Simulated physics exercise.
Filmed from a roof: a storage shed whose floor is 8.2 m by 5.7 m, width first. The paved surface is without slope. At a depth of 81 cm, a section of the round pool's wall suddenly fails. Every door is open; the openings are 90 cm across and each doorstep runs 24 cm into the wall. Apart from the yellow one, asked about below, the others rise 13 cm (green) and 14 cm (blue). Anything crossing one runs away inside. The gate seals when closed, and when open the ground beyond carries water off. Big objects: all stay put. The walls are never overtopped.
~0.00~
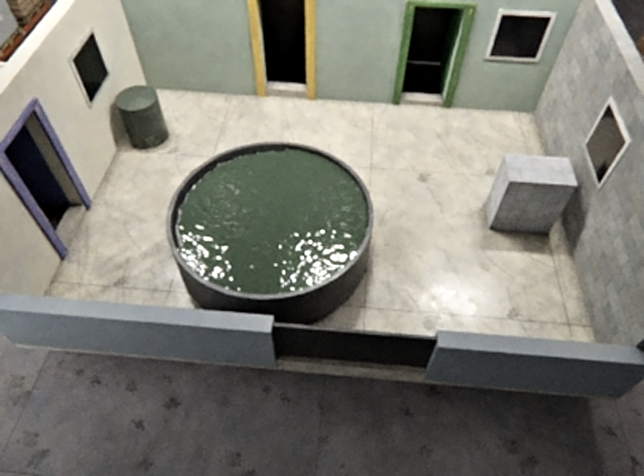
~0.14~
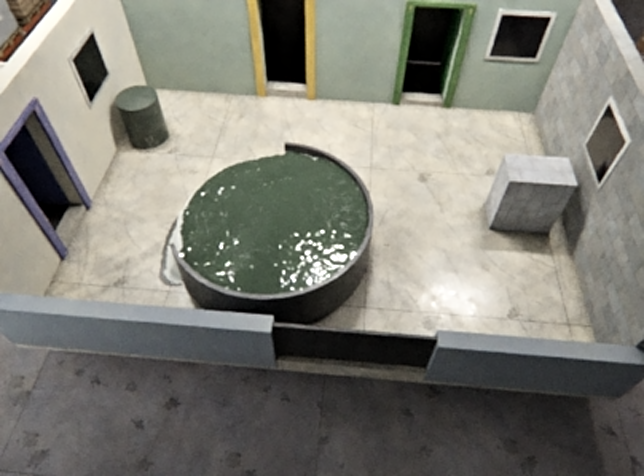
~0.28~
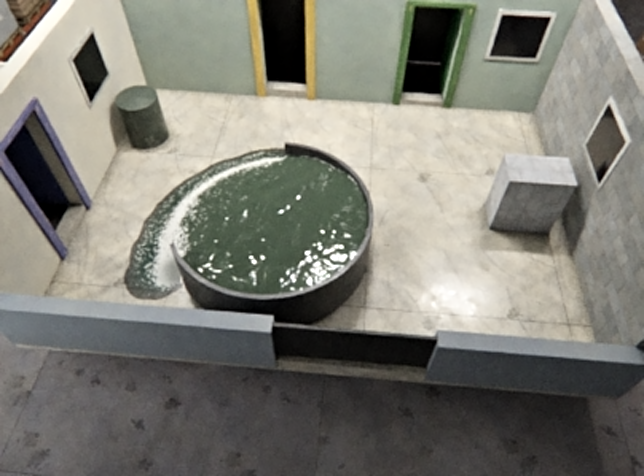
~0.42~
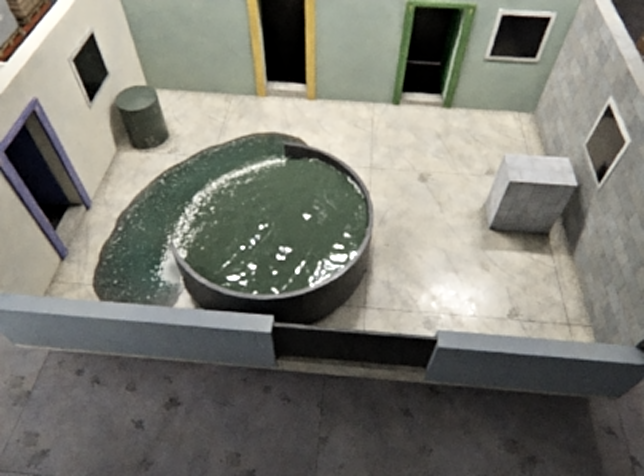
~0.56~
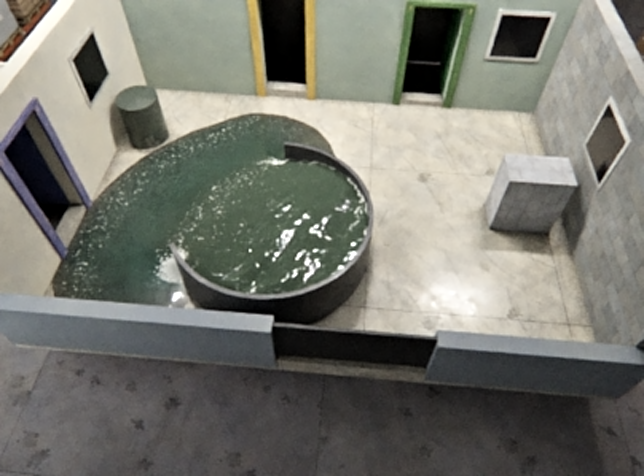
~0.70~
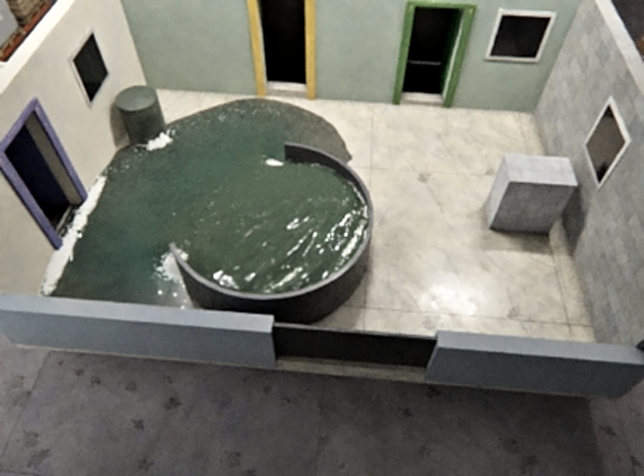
Dark green water fills a round grey pool on the pale marbled floor of a walled yard, seen from above. A purple doorway stands at left, yellow and green ones at the back, a green drum near the back left corner and a grey block at right. The pool's left side gives way, and water fans out leftward and backward, foaming along the left wall and surrounding the drum, while the camera stays still.
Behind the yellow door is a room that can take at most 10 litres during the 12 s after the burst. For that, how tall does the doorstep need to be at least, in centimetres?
About 22 centimetres.
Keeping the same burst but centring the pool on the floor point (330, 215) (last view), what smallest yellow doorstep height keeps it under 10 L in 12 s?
Roughly 33 cm is needed.
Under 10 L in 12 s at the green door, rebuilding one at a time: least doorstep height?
Green door, minimum about 13.5 cm.
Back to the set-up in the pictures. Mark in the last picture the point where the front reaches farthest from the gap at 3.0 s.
At about (469, 112).
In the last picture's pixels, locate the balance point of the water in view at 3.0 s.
Centre estimate: (201, 186) px, approximately.
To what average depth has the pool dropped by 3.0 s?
About 20 centimetres.
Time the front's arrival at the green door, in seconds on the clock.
It should hit the green door at around 2.0 seconds.
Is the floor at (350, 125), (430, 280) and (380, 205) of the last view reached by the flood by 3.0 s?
Spot one awash, spot two bone dry, spot three bone dry.
After 1.4 s water covers 40 % of the floor, deepest (52 cm) near (122, 142); 22 cm at the yellow door, 3 litres in over its 19 cm doorstep.
After 3.0 s water covers 50 % of the floor, deepest (48 cm) near (133, 118); 22 cm at the yellow door, 11 litres in over its 19 cm doorstep.
After 12.0 s water covers 100 % of the floor, deepest (16 cm) near (277, 333); 11 cm at the yellow door, 29 litres in over its 19 cm doorstep.
At the yellow door as built, the water arrived by 0.8 s and peaked near 25 cm at 1.2 s.
Run again over the same 12 s with other heights there, 39 litres in over 18 cm, 3 litres over 24.5 cm. The limit of 10 litres is kept from about 22 cm up.
